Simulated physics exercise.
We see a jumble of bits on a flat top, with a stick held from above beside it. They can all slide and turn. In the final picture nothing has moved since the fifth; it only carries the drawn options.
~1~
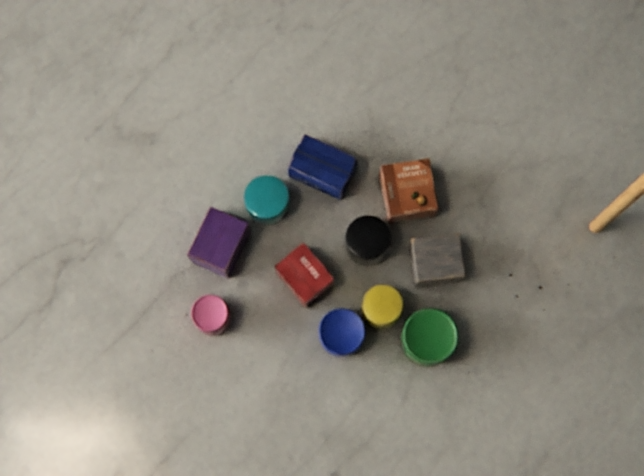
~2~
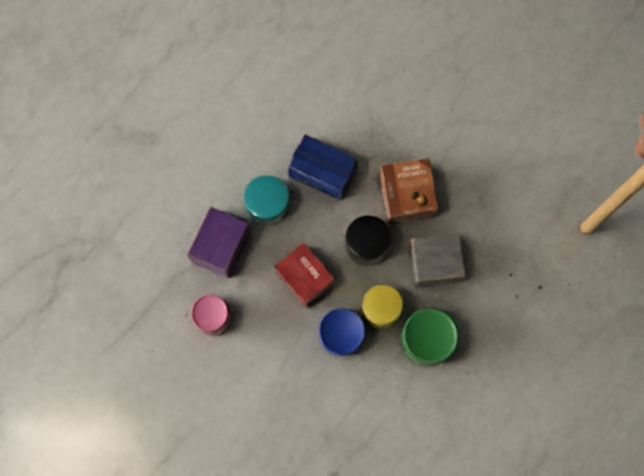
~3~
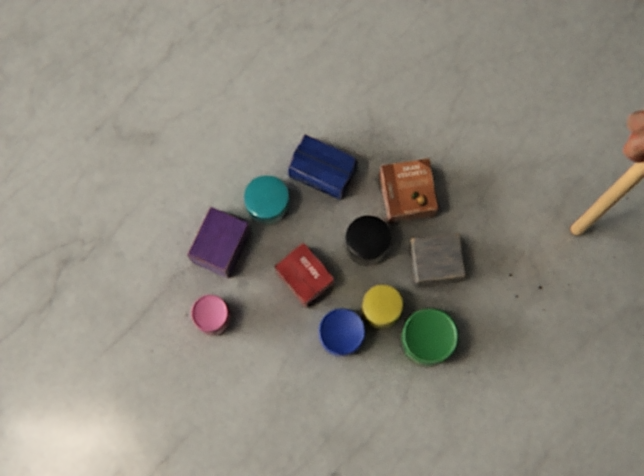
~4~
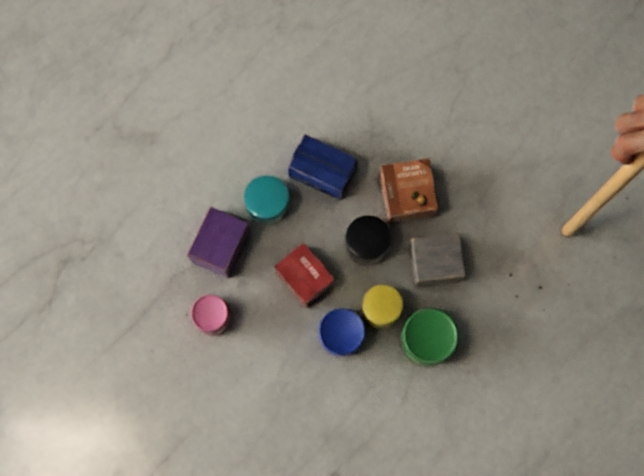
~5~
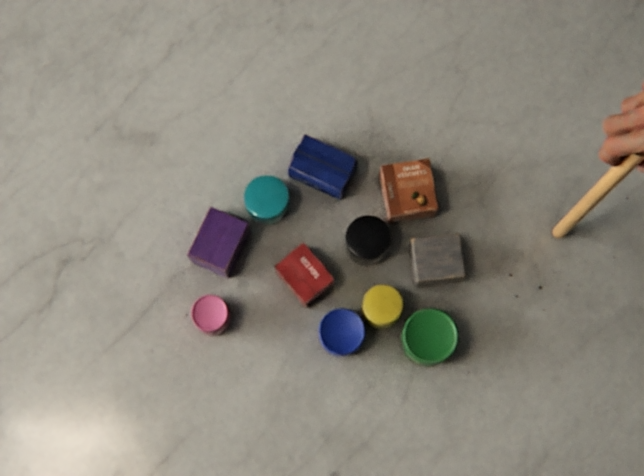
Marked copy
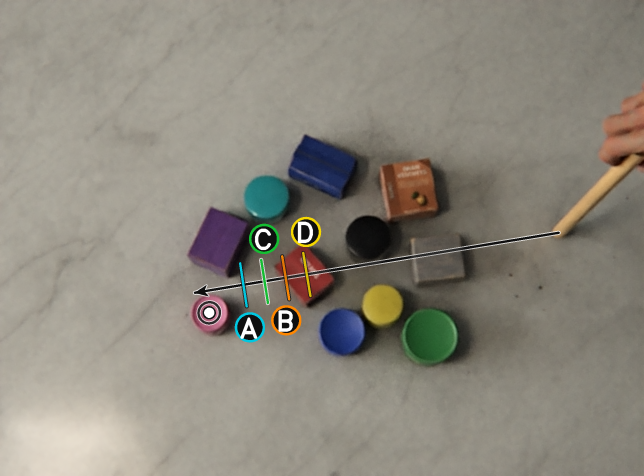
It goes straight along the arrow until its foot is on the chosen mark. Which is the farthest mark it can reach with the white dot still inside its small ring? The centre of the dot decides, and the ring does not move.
Mark C.
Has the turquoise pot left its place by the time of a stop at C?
No.
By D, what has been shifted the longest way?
The grey block has gone farthest.
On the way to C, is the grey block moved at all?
Yes.
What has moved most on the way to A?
The red packet.
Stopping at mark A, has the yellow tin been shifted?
Yes.
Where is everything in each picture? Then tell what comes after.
The first picture shows black pot (368, 241); orange packet (408, 192); red packet (305, 276).
The second picture shows red packet (305, 276); turquoise pot (267, 200).
The third picture shows green jar (429, 338); purple block (220, 243).
The fourth picture shows grey block (437, 260); pink tub (212, 316).
The fifth picture shows blue tub (341, 334); yellow tin (382, 307); blue box (323, 167).
On the marked copy, A at (243, 285); B at (285, 278); C at (264, 281); D at (307, 274); the arrow from (559, 233) to (195, 293); the white dot at (210, 313).
Following C. Soon after the start, foot of the stick (454, 250); grey block (428, 264).
Later, foot of the stick (348, 268); grey block (391, 292); yellow tin (380, 336).
In the end, foot of the stick (264, 281); red packet (244, 297); grey block (391, 292); the dot is still in its ring.
As for the rest, A shifts the dotted thing to (198, 331); B keeps the dot in but is short; D keeps the dot in but is short.
